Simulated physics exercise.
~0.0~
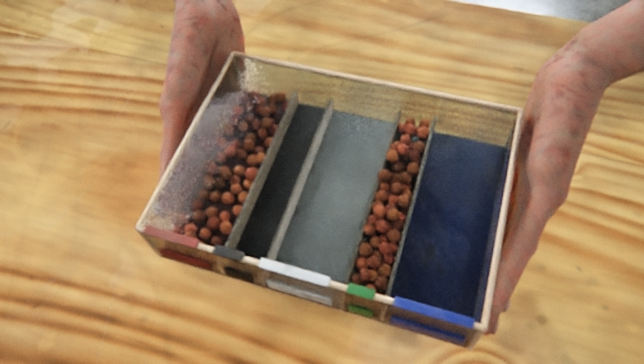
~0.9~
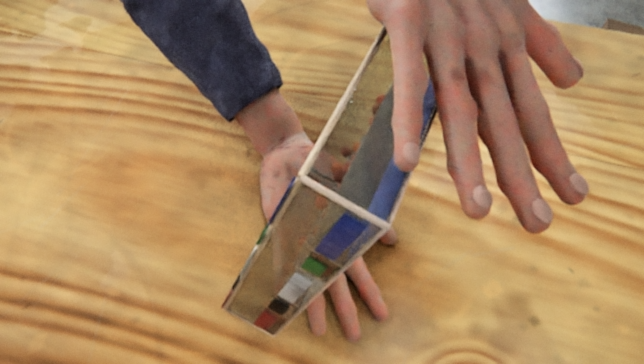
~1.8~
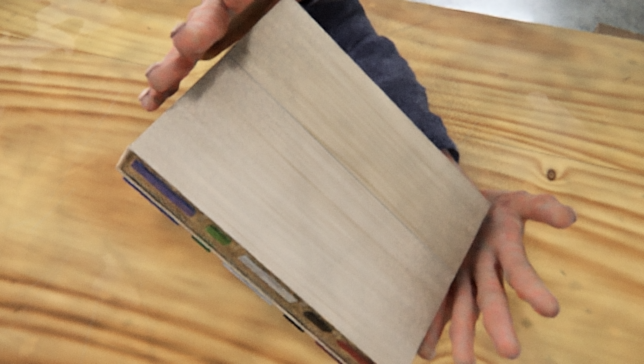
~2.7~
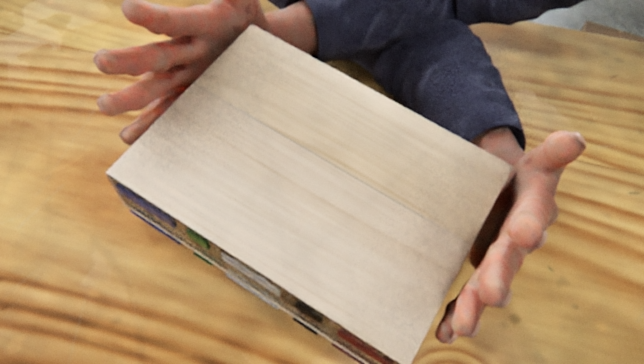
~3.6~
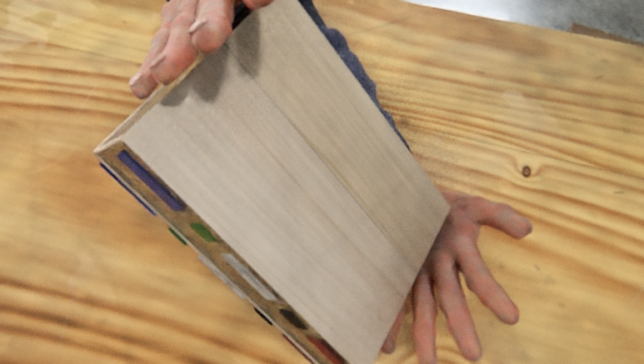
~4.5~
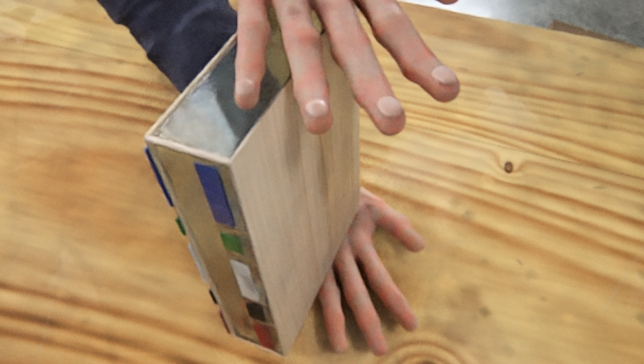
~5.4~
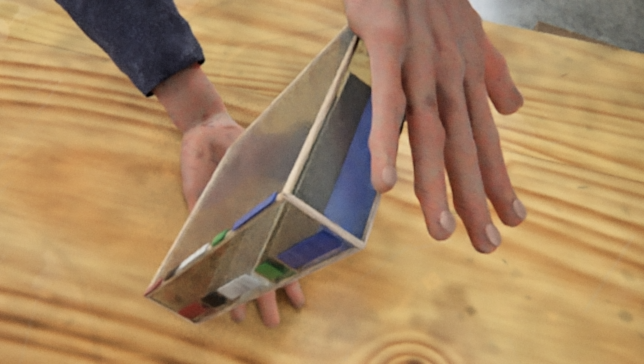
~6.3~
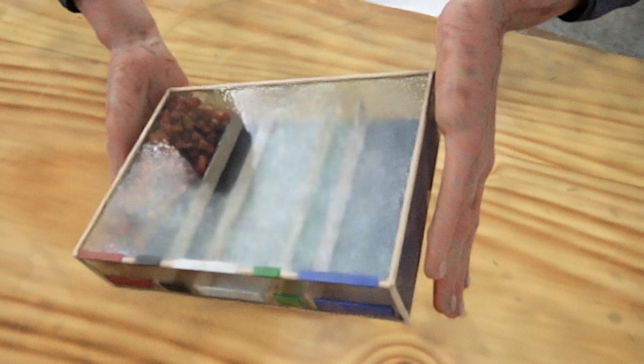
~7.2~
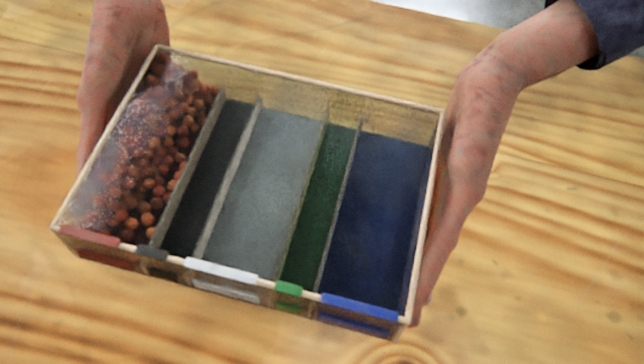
A shallow wooden box with a clear lid is held in two hands above a pale wood-grained table, seen from above. Its compartments, marked red, black, white, green and blue from left to right, hold reddish-brown pellets only in the red and green ones. The hands tip the box up on its side and turn it over until its plain wooden underside faces up. They then turn it back through its edge until the lid faces up again. At the end it is held level, with the pellets all gathered in the red compartment and the other four empty.
